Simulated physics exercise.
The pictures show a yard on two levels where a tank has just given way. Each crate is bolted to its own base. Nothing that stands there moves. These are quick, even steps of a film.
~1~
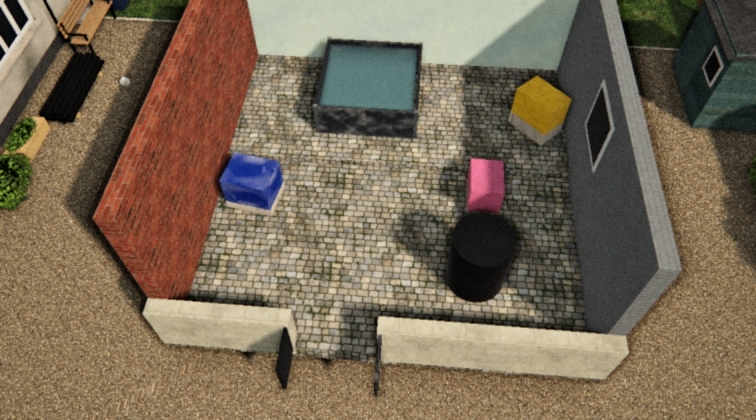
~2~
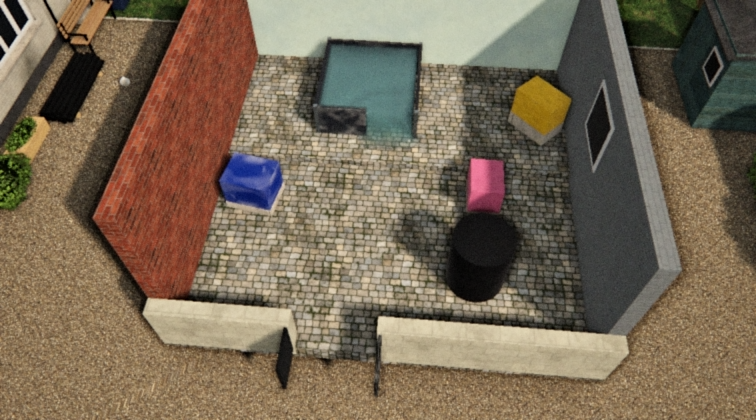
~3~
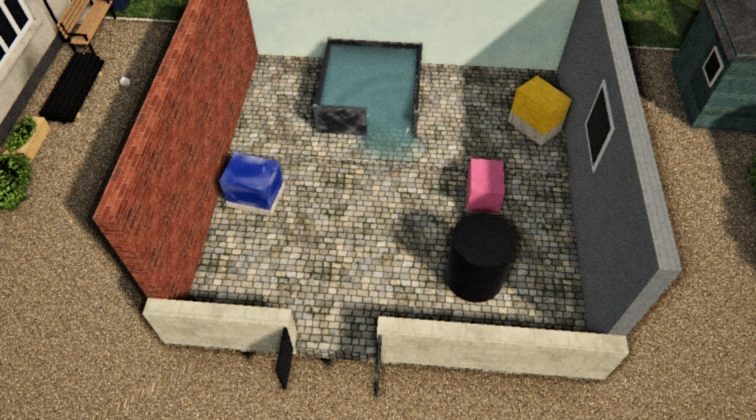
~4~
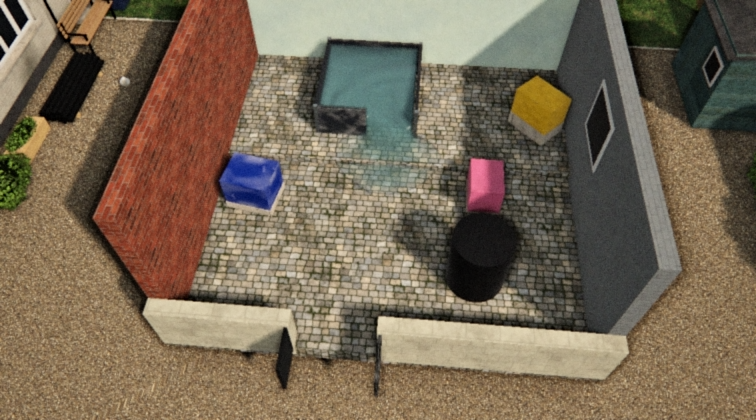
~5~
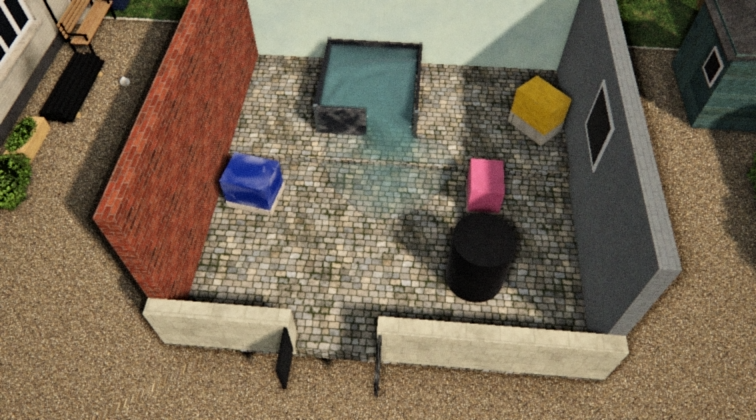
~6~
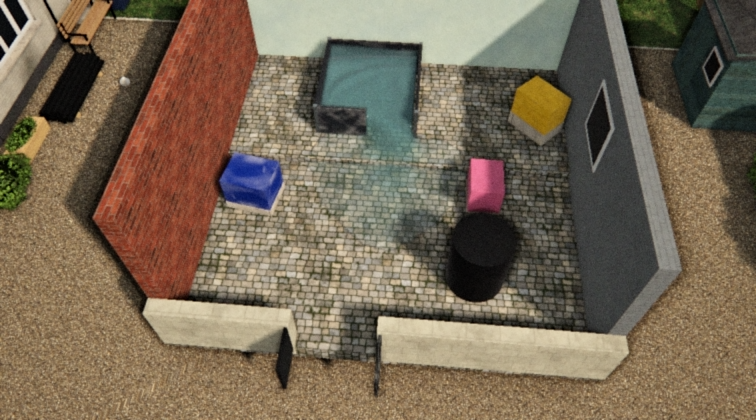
In a walled yard, a tank's front opens and water spreads across the paving.
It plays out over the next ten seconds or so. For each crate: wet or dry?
In the end: The yellow crate keeps dry; the blue crate keeps dry; the pink crate is soaked.
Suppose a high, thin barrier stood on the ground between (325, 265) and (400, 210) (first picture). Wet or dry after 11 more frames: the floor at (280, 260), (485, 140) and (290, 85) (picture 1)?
In that order: Wet, no water, dry.
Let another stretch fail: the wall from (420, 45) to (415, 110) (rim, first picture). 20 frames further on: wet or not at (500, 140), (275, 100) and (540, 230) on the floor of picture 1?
In turn: Wet, no water, under water.
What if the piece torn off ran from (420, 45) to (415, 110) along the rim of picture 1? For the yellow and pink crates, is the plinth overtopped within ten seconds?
My reading: Yellow ends up wet; pink takes water.
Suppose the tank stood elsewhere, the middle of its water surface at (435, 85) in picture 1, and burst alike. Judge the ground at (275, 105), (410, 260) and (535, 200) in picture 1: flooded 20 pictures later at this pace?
As listed: Dry, covered, wet.
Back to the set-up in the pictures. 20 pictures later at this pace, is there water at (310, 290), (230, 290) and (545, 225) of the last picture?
One after the other: Flooded, covered, awash.
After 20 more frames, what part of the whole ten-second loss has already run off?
Near 35 in a hundred.
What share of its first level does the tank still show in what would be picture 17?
I make it 54 per cent.
A moment on, water covers 30 % of the floor; the yellow crate not reached, the blue crate water round its plinth, the pink crate water round its plinth.
Next, water covers 45 % of the floor; the yellow crate not reached, the blue crate water round its plinth, the pink crate water round its plinth.
Then, water covers 55 % of the floor; the yellow crate not reached, the blue crate water round its plinth, the pink crate water round its plinth.
Later, water covers 60 % of the floor; the yellow crate not reached, the blue crate water round its plinth, the pink crate water round its plinth.
In the end, water covers 60 % of the floor; the yellow crate stayed above the water, the blue crate stayed above the water, the pink crate was topped.
